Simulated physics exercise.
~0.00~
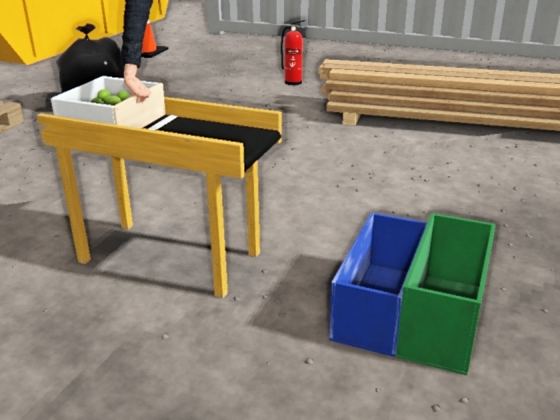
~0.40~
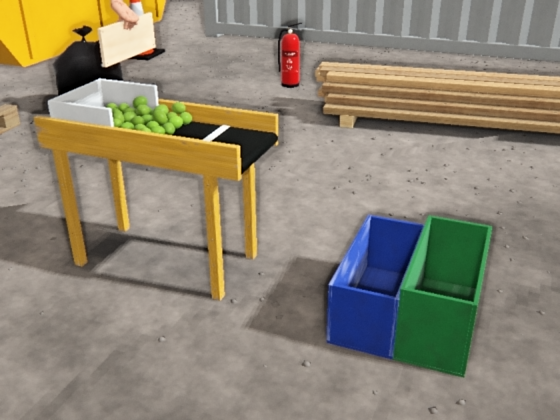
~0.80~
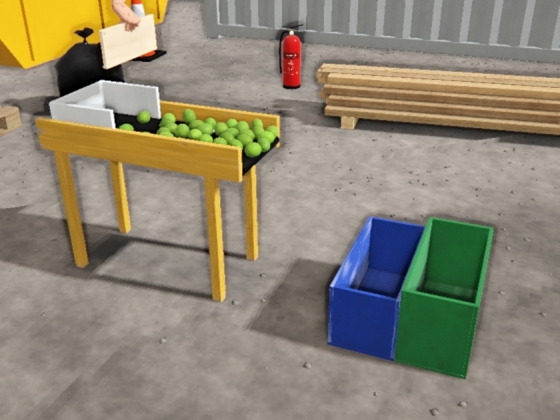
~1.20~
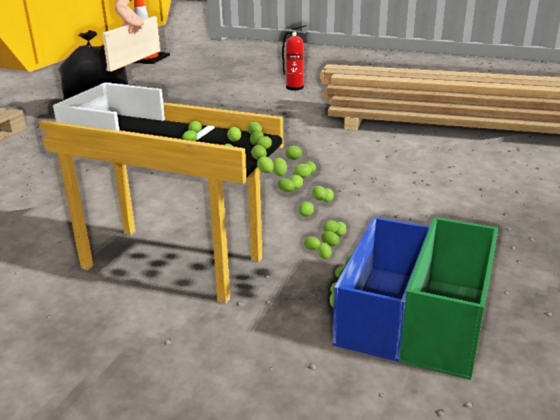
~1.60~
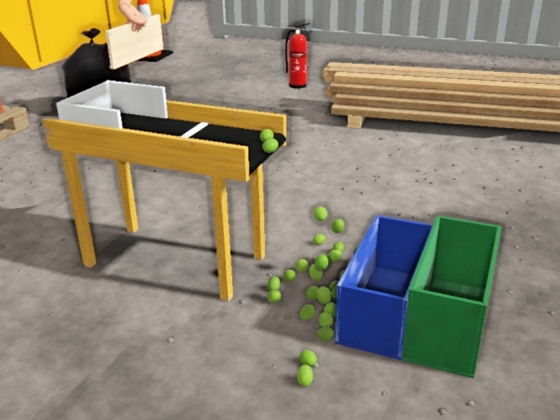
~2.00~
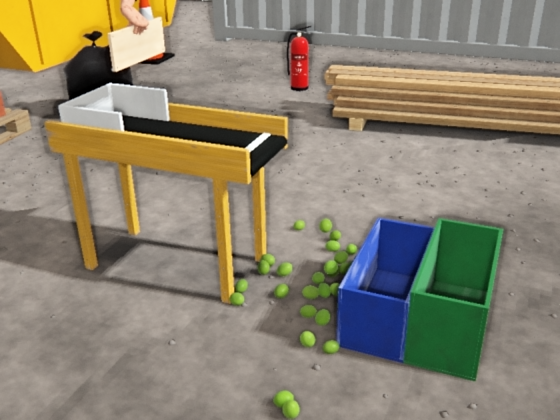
A hand lifted the gate of a white pen on a yellow-framed conveyor belt, and a crowd of green limes rode right, tumbled off the end and landed on the ground short of the blue box, leaving both bins empty.
